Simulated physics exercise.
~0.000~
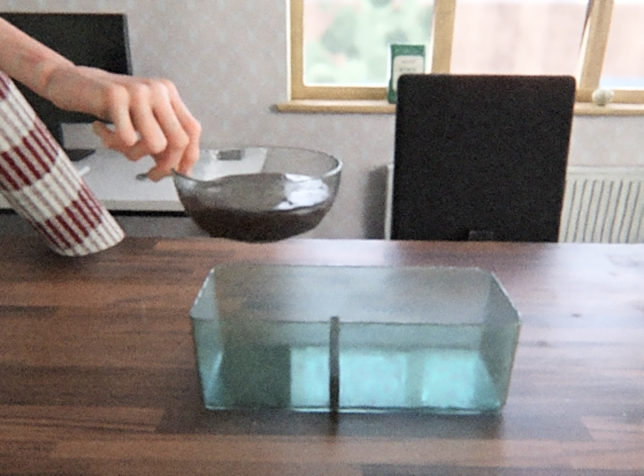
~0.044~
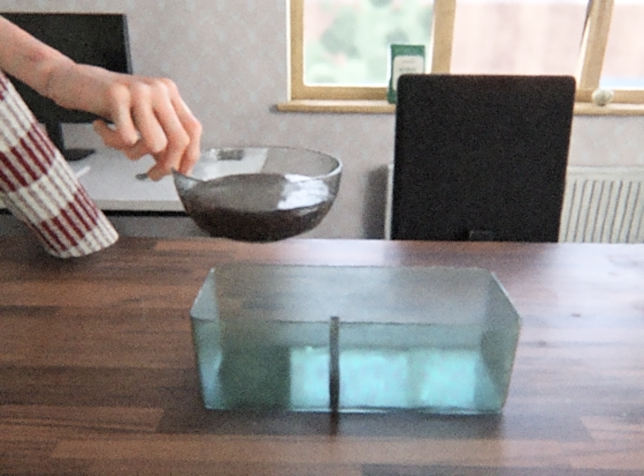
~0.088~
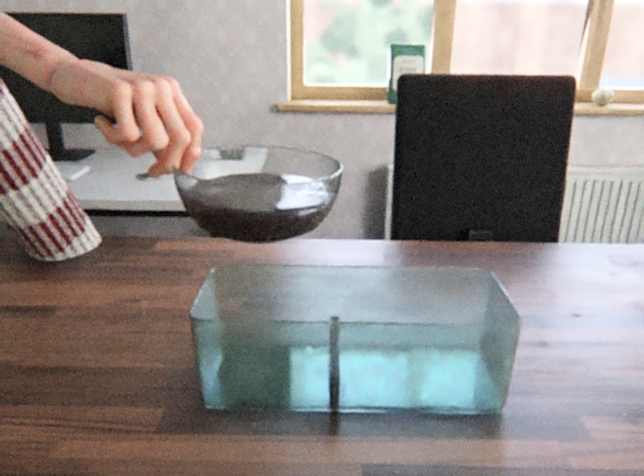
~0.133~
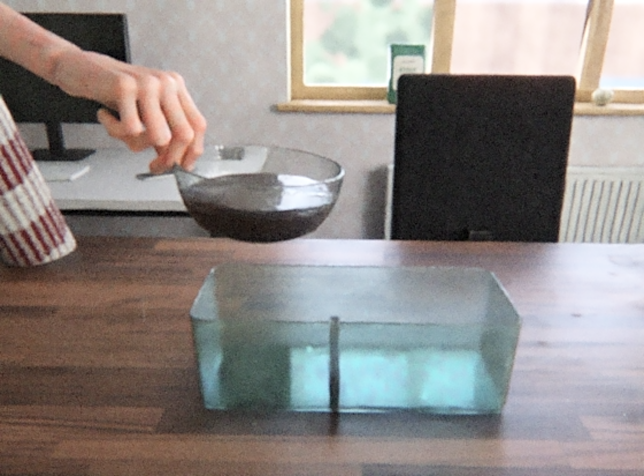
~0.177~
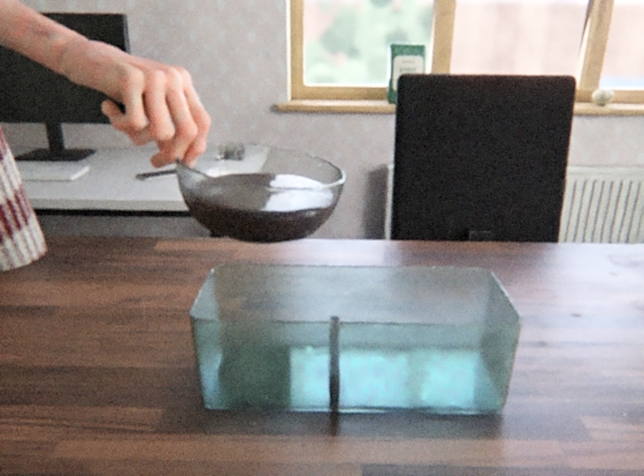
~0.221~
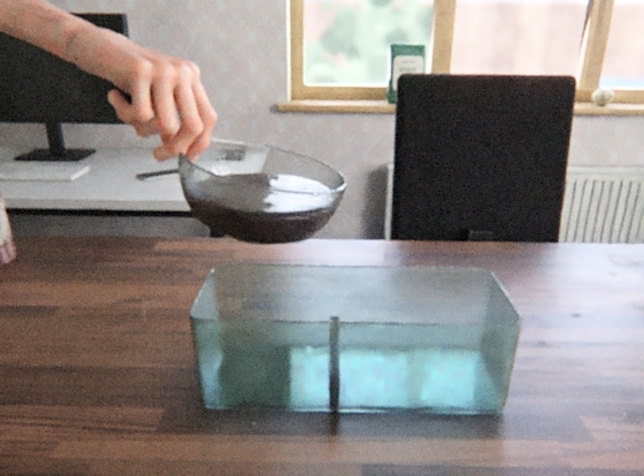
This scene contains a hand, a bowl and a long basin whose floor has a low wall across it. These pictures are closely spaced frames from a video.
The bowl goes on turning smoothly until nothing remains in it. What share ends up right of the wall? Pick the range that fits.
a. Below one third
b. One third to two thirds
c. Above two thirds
The answer is c.
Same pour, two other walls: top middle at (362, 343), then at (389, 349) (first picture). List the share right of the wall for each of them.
The first placement leaves close to 55 per cent, the second close to 25 per cent.
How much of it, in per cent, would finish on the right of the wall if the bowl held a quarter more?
80 per cent.
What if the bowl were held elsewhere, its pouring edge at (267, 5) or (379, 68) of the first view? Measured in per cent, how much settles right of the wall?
First some 50, then 90 per cent.
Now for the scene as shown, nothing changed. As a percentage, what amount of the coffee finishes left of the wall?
It comes to 20 per cent or so.
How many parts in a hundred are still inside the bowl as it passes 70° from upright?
I'd put it at some 45 in a hundred.
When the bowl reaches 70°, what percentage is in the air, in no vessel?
Airborne fraction: Approx. 35 %.
A moment on, the bowl is tipped part way and 46 per cent is still to pour, 0 is left of the wall and 19 right of it.
Next, the bowl is tipped right over and 2 per cent is still to pour, 16 is left of the wall and 78 right of it.
Then the bowl is tipped right over and 0 per cent is still to pour, 21 is left of the wall and 78 right of it.
Later the bowl is tipped right over and 0 per cent is still to pour, 21 is left of the wall and 78 right of it.
Finally, 21 per cent lies left of the wall, 78 right of it and 0 outside.
